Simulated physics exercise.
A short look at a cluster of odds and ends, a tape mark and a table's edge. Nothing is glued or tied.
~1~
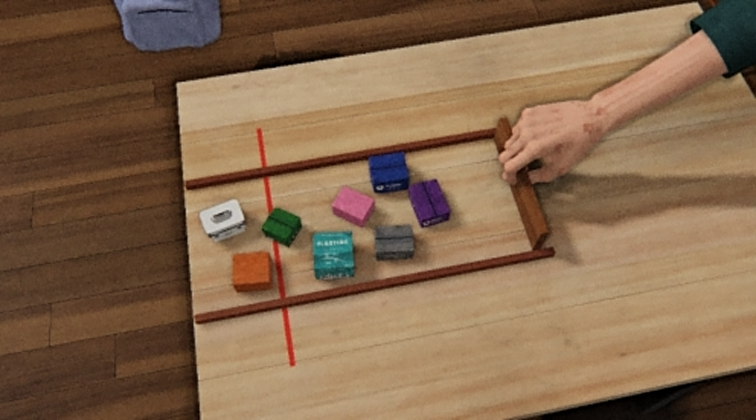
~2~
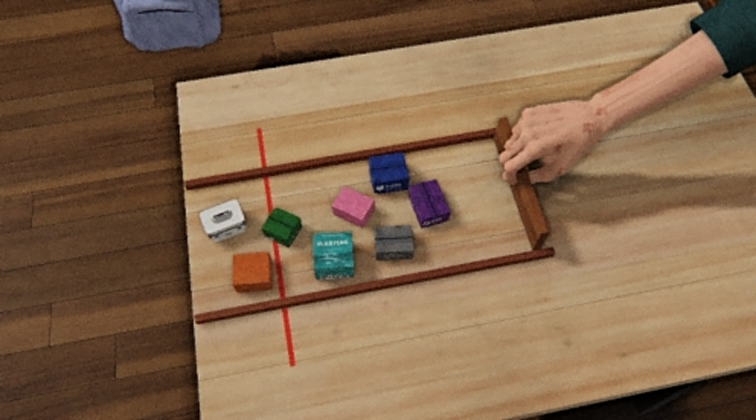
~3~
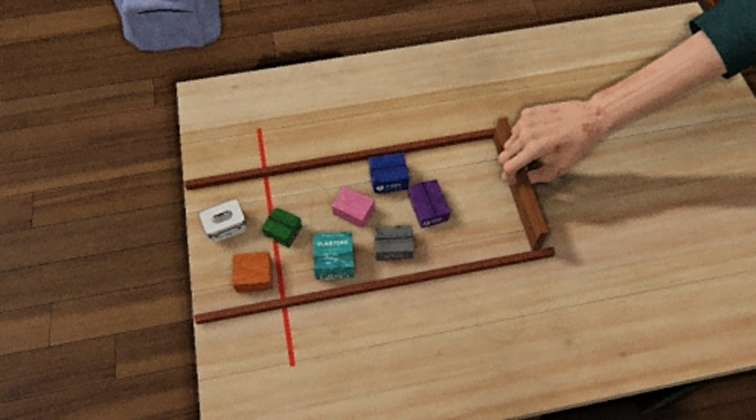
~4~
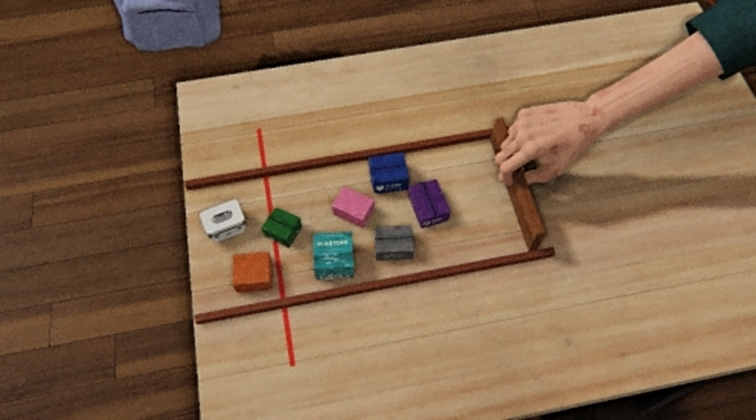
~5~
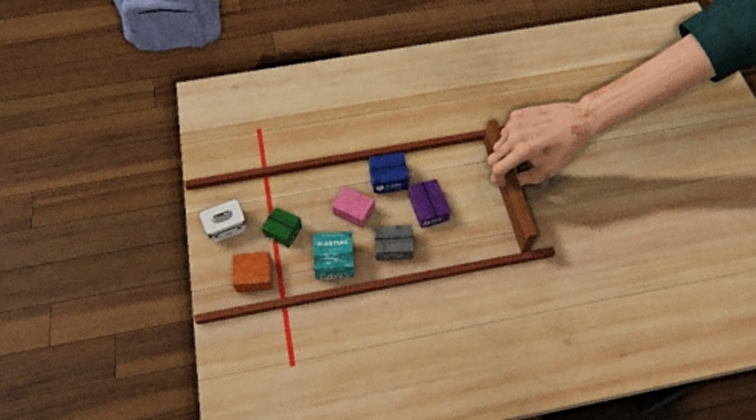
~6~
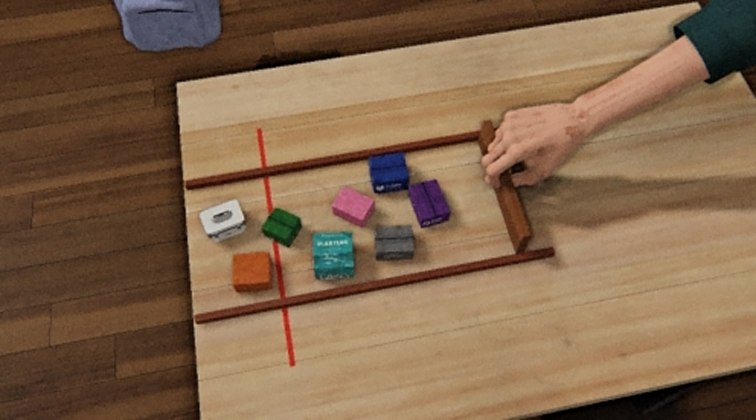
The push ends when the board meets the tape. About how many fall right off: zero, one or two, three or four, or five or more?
The number that fall off is one or two.
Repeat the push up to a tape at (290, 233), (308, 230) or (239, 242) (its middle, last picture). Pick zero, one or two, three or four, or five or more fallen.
In that order: None at all; none at all; three to four.
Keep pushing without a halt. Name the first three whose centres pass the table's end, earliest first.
The order is the orange block, the white case, the green box.
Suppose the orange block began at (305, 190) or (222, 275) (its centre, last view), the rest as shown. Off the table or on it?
The orange block does not fall; drops off.
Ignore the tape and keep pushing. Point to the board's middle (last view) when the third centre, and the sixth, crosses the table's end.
First at (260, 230), next at (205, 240).
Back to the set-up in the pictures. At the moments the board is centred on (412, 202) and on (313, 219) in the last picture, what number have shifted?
At the one place 2, at the other 7.
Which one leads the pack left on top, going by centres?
The white case ends nearest.
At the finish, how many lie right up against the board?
That makes 3.
Soon after, none off yet; white case at rest near (224, 222); orange block at rest near (253, 272); green box at rest near (282, 227).
At rest, the number that fall off is one or two; fallen, orange block.
